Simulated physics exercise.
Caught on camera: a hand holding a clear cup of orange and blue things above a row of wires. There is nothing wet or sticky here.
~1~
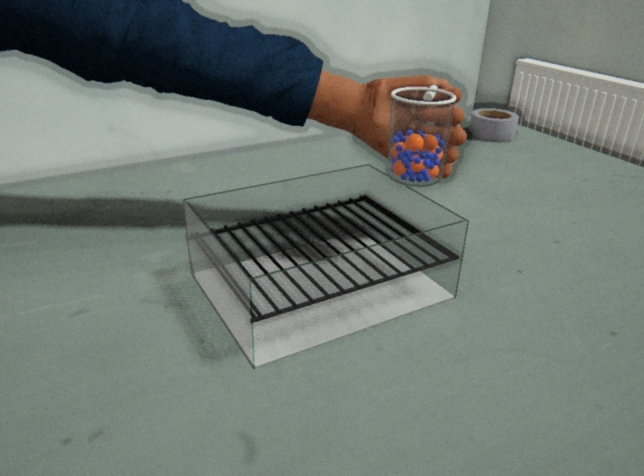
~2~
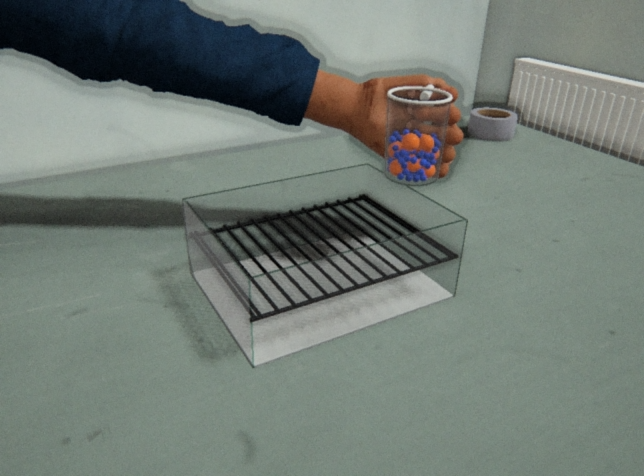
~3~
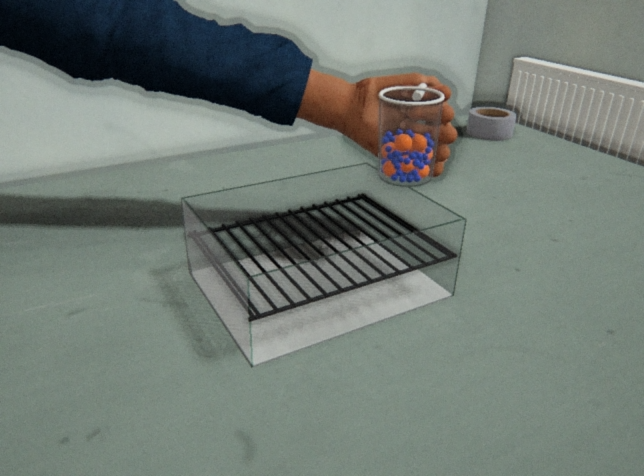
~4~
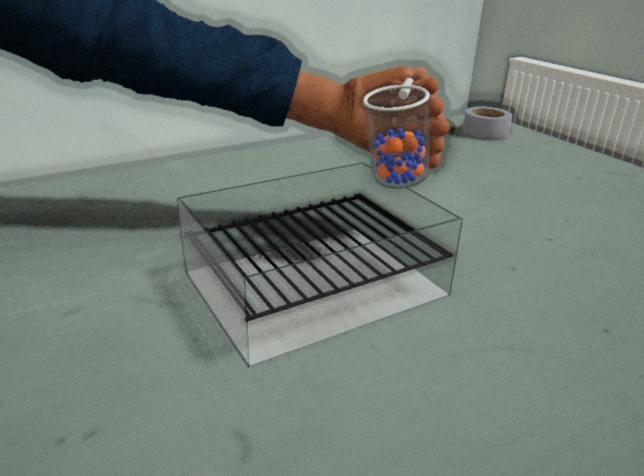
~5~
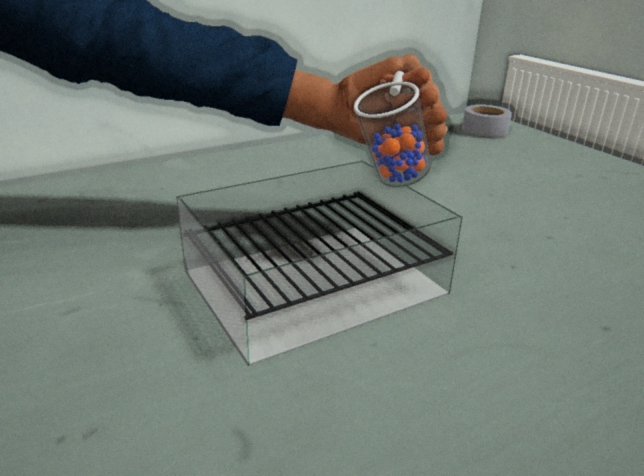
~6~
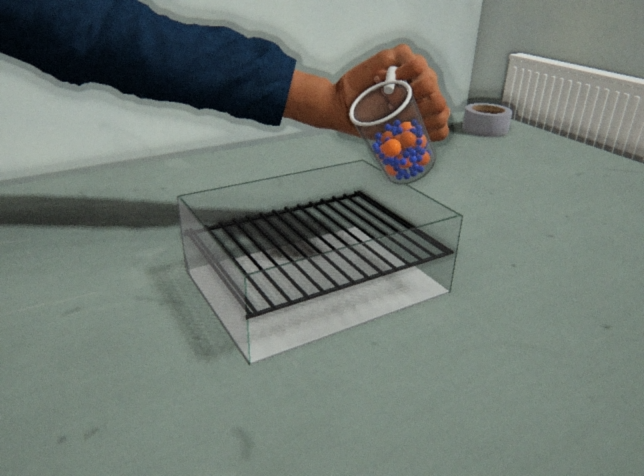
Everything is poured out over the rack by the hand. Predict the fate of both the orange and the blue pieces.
I expect the orange ones are kept on the wires, the blue ones pass between the wires.
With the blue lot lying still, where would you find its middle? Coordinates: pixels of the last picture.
At about (363, 272).
Then, 0.58 s after the last picture, orange ones, all in the cup; blue ones, all in the cup.
Then, 1.09 s after the last picture, orange ones, about half in the cup, about half on or over the wires; blue ones, most in the cup, about a quarter on or over the wires, a small part under the rack.
Then, 1.52 s after the last picture, orange ones, all on or over the wires; blue ones, a small part on or over the wires, nearly all under the rack.
By the end, orange ones, all on the wires, none under the rack; blue ones, all under the rack.
